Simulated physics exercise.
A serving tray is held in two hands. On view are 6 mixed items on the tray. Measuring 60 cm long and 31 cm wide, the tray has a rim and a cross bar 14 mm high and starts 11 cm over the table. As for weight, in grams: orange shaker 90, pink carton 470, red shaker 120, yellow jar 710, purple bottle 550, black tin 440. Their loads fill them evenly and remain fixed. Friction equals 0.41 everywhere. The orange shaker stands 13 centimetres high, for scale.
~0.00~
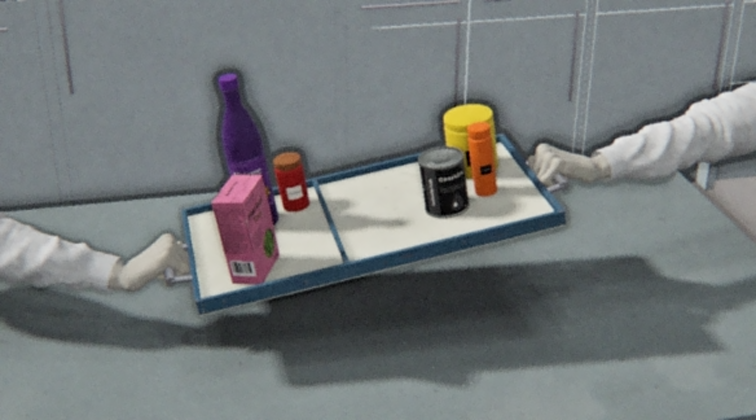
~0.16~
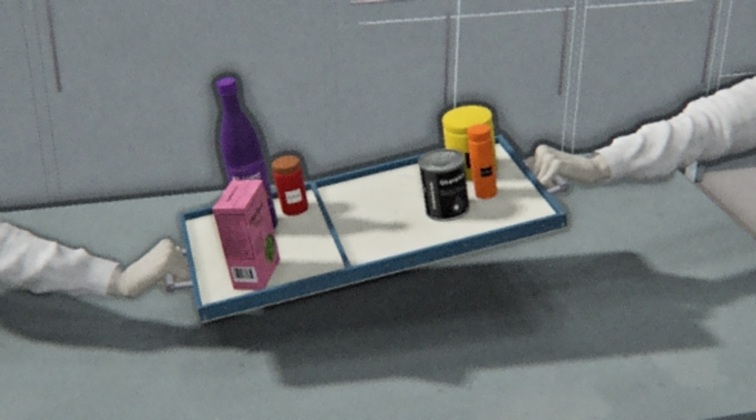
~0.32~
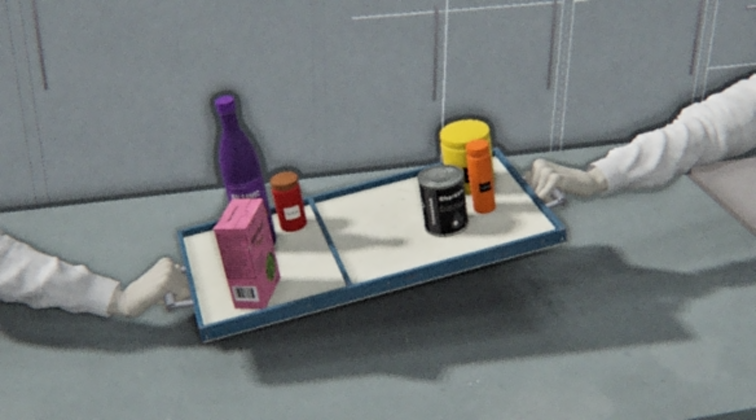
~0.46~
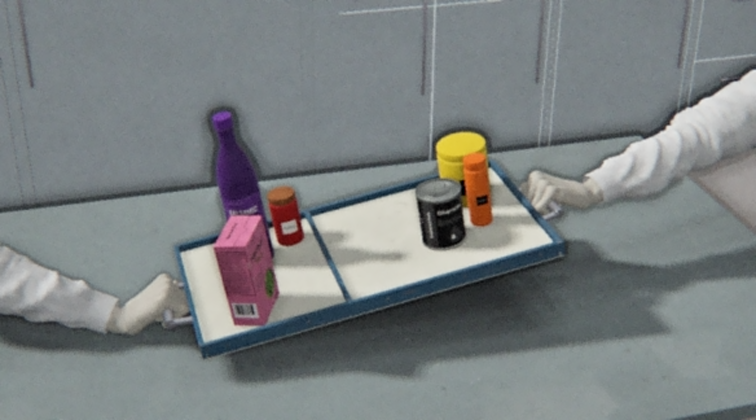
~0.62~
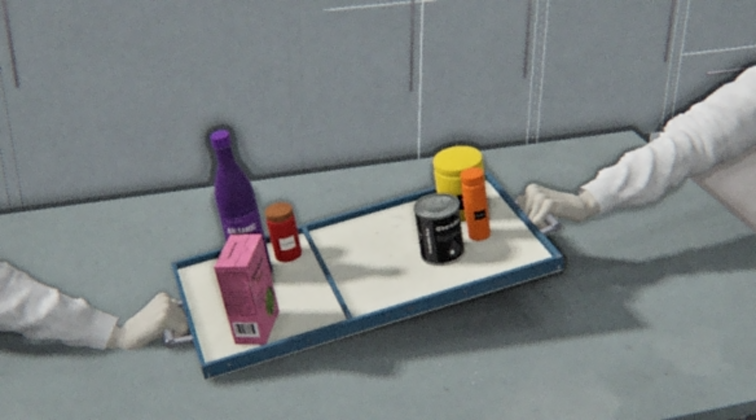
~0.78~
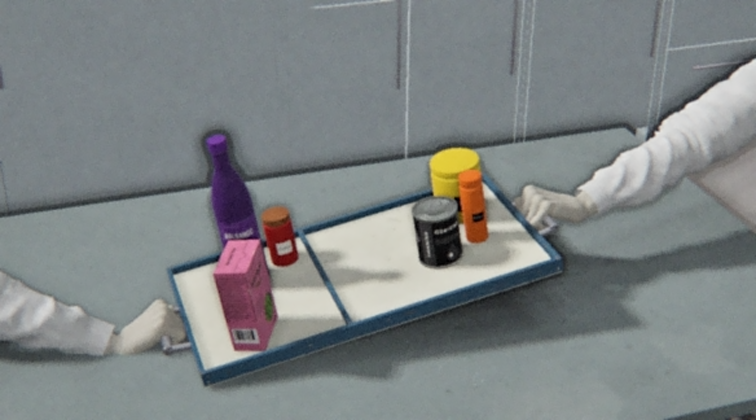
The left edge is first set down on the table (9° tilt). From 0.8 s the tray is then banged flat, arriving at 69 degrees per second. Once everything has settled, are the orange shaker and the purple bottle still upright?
The orange shaker is; the purple bottle is.
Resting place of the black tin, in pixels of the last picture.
At about (445, 266).
By 0.98 s, left edge on the table, tray at 4°.
By 1.08 s, tray flat on the table.
When it is over (1.7 s), all 6 within 5 cm of the start. In the last view, orange shaker near (481, 246), purple bottle near (250, 219).
